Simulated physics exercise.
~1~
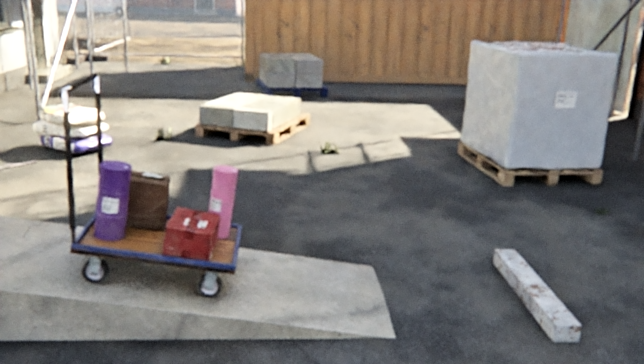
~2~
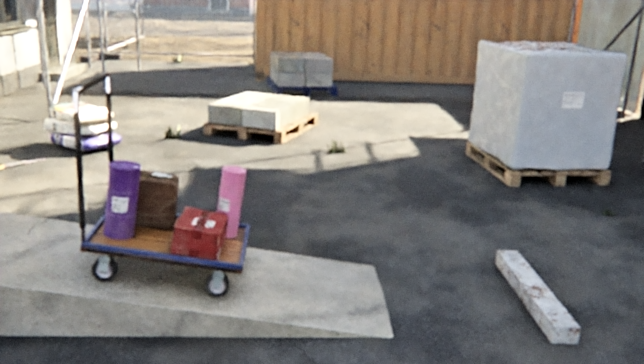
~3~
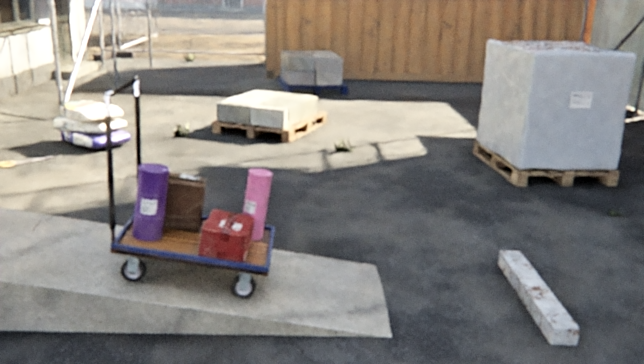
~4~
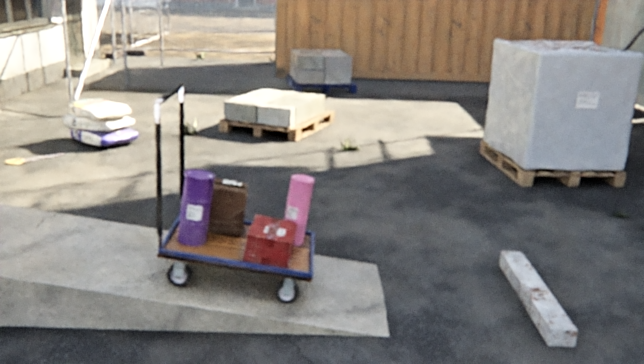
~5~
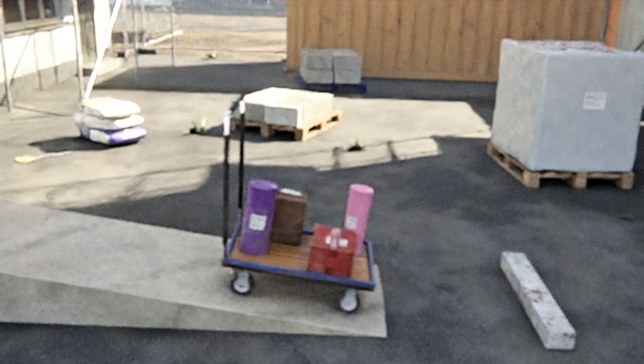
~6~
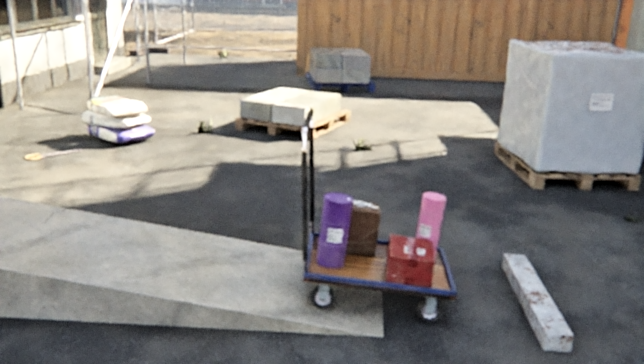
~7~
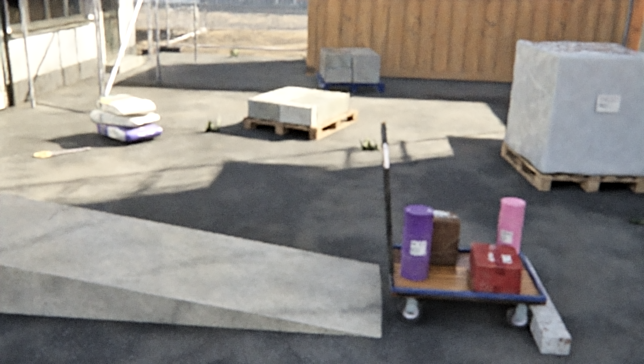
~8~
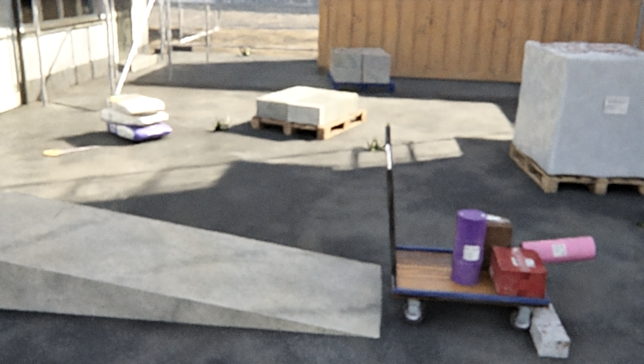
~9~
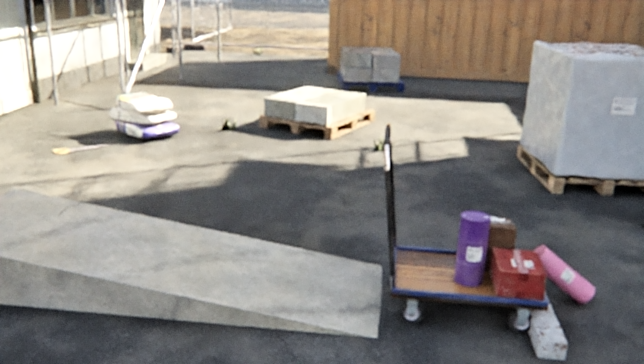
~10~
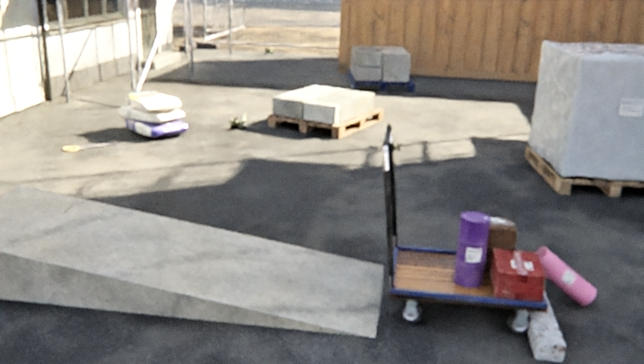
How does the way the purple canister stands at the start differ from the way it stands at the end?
At the start the purple canister leans slightly with the trolley on the sloping ramp. At the end it stands upright on the level deck.
In a paved yard with a wooden fence behind, seen from slightly above by a slowly drifting camera, a flat trolley stands on a low concrete ramp at the left. It carries a purple canister, a brown box, a red parcel and a pink canister, while a pale kerb lies to the right. The trolley rolls right, down the ramp and onto the flat ground, until it stops at the kerb. The load slides forward, and the pink canister tips over the front edge. It ends tilted head-down against the kerb, while the other three items stay on the deck, shifted towards the front.
